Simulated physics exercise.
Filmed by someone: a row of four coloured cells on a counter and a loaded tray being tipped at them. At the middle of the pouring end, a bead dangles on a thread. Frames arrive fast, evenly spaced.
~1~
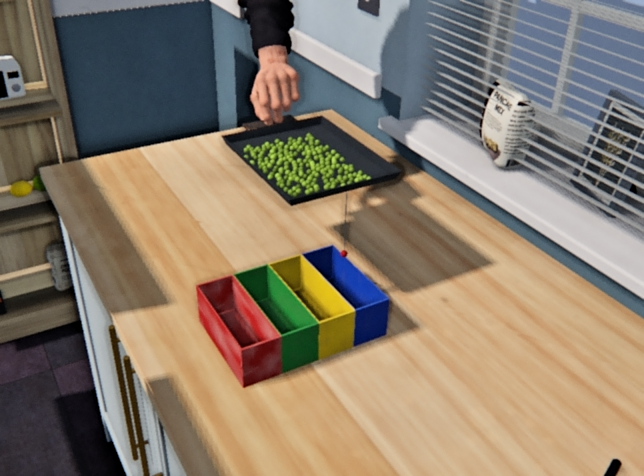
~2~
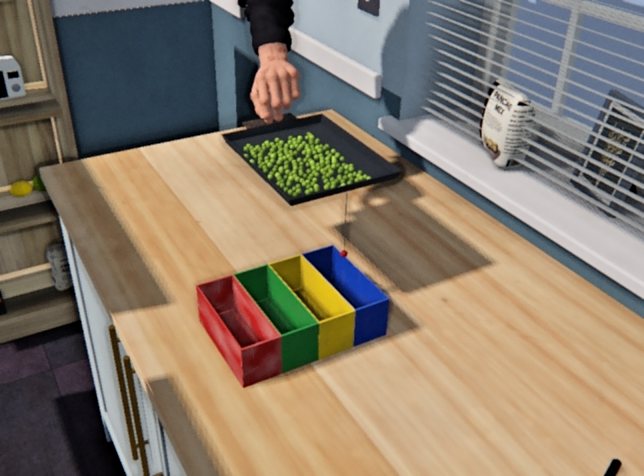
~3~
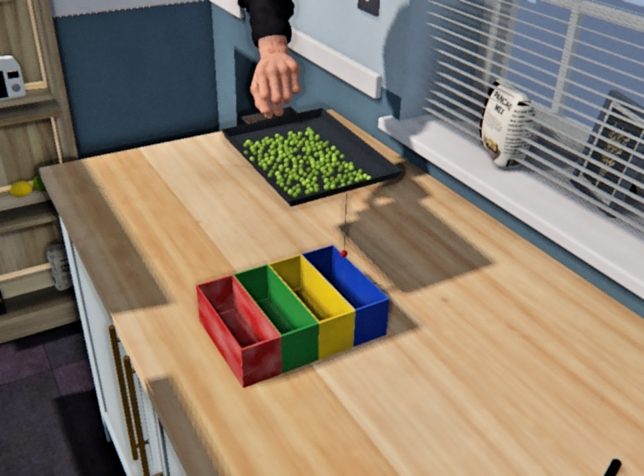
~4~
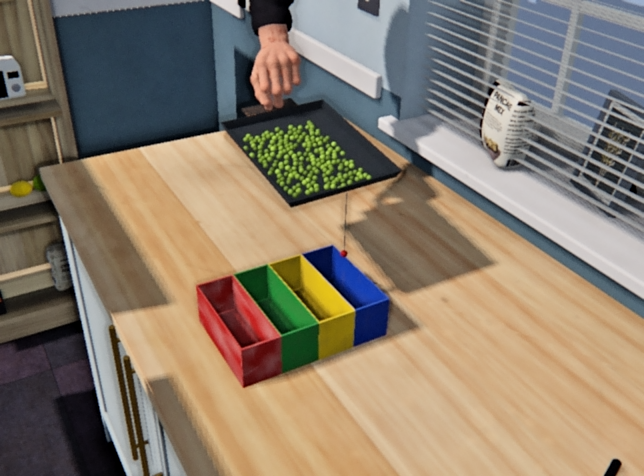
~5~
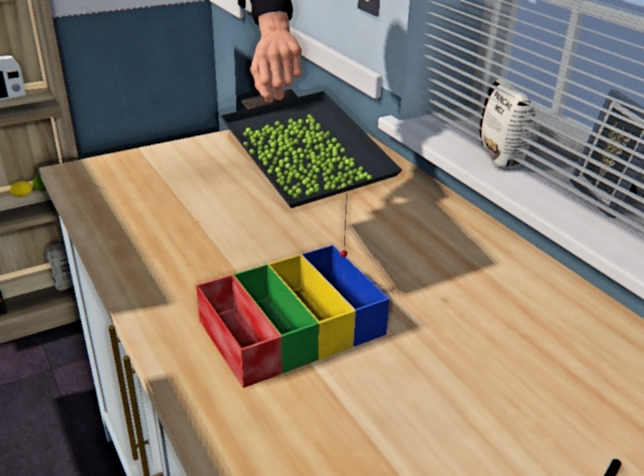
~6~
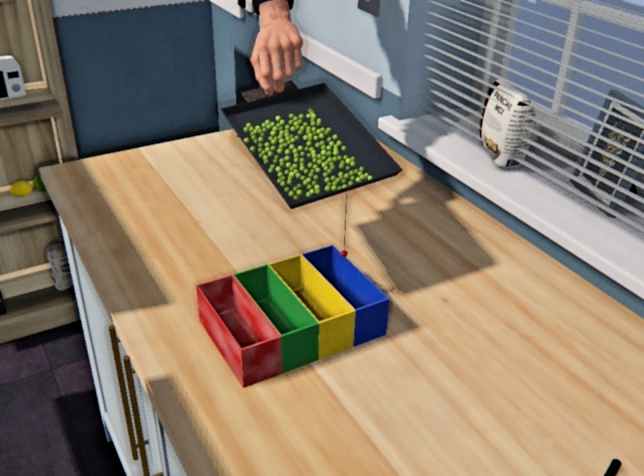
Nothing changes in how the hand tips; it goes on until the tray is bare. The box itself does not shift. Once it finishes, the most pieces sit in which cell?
In the yellow cell.
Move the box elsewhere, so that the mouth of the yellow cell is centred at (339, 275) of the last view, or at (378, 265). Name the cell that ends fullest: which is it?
So the first one goes to the cell in green and the second to that red cell.
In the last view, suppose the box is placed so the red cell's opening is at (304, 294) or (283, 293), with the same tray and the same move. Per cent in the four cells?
In order: 100 per cent and 100 per cent.
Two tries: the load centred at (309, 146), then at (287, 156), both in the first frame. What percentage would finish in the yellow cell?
The first start gives 50 percent and the second 60 percent.
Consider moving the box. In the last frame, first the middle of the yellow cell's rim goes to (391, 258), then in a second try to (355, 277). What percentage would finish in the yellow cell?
0 and 20 in a hundred.
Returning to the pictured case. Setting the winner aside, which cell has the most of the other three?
That one is the cell in blue.
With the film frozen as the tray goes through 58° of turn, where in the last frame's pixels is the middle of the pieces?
Around (317, 190).
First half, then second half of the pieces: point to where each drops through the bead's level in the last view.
First close to (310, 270), next close to (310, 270).
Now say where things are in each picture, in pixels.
The first picture shows corners of the pouring end at (291, 197) and (396, 170), level; middle of the load at (302, 165), dried peas; bead on its thread at (344, 254); red cell at (262, 358); green cell at (300, 344); yellow cell at (336, 331); blue cell at (371, 319).
The second picture shows corners of the pouring end at (291, 197) and (396, 170), level; middle of the load at (302, 164).
The third picture shows corners of the pouring end at (291, 198) and (397, 170), tipped barely, lowest at the left corner; middle of the load at (302, 162).
The fourth picture shows corners of the pouring end at (291, 199) and (397, 169), tipped a little, lowest at the left corner; middle of the load at (302, 159).
The fifth picture shows corners of the pouring end at (292, 201) and (397, 169), tipped a little, lowest at the left corner; middle of the load at (302, 156).
The sixth picture shows corners of the pouring end at (292, 202) and (398, 168), tipped clearly, lowest at the left corner; middle of the load at (303, 154); red cell at (262, 358); green cell at (300, 344); yellow cell at (336, 331); blue cell at (371, 319).
Soon, tray tipped steeply; most on the tray; a stray few in the yellow cell; a stray few in the blue cell; a stray few in the green cell; a small part falling or outside the box.
A while on, tray tipped right over; a stray few on the tray; about half in the yellow cell; about a quarter in the blue cell; a small part in the green cell; a small part falling or outside the box.
Towards the end, tray tipped past a quarter turn; about half in the yellow cell; about a third in the blue cell; a small part in the green cell; a stray few falling or outside the box.
Finally, tray tipped past a quarter turn; about half in the yellow cell; about a third in the blue cell; a small part in the green cell; none in the red cell; a stray few outside the box.
